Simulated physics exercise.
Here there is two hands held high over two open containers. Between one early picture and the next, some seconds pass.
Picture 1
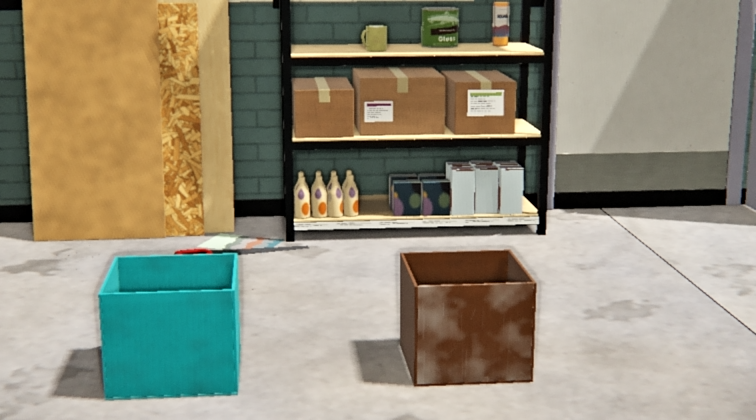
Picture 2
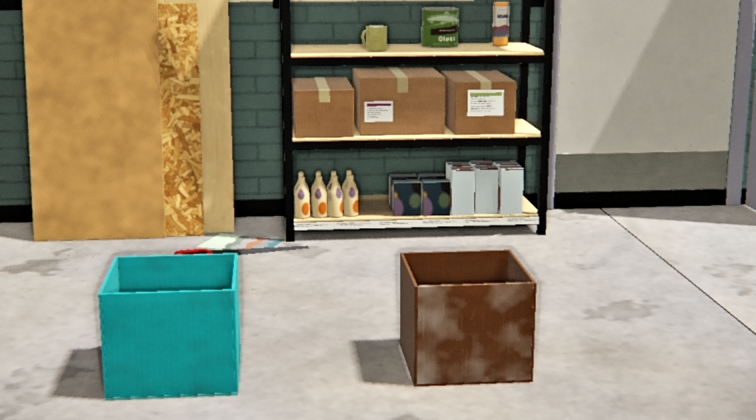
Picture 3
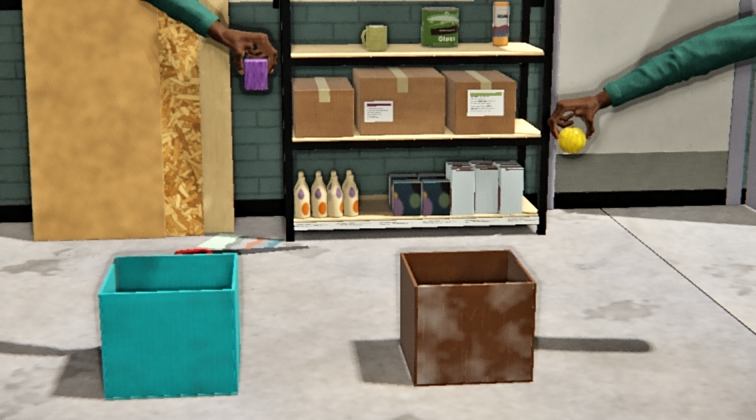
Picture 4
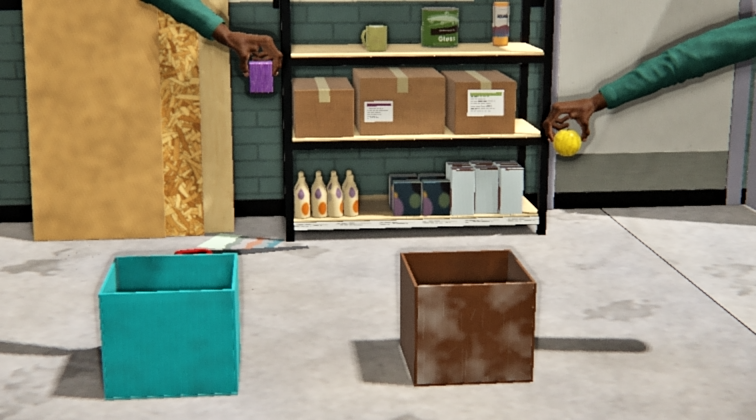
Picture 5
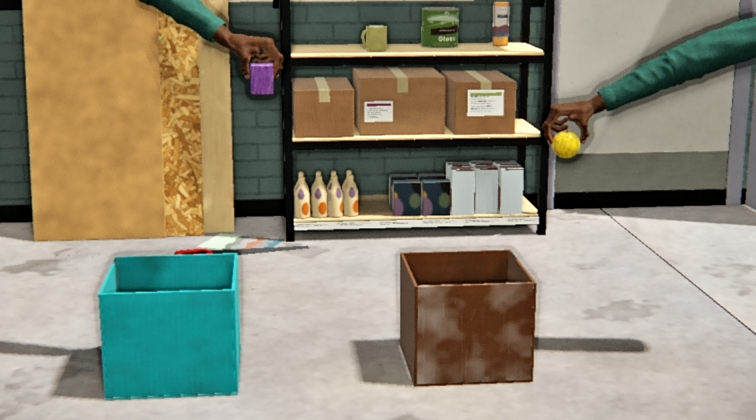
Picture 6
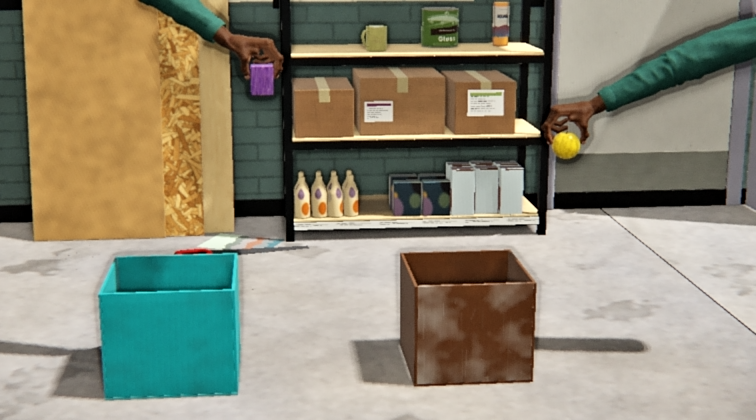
In a storage room, two hands reach in holding a purple block and yellow ball.
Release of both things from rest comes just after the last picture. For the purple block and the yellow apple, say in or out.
One by one: The purple block stays out; the yellow apple stays out.
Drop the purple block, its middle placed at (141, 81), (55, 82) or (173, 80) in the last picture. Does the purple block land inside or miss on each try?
Well, it is captured on the first go, never enters on the second and is captured on the third.
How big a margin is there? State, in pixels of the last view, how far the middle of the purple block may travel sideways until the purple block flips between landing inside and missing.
The flip comes at close to 36 pixels toward the left.
Then, 0.24 s after the last picture, purple block falling near (264, 150); yellow apple falling near (563, 213).
At rest, the purple block ends up outside, near (269, 357); the yellow apple ends up outside, near (558, 346).
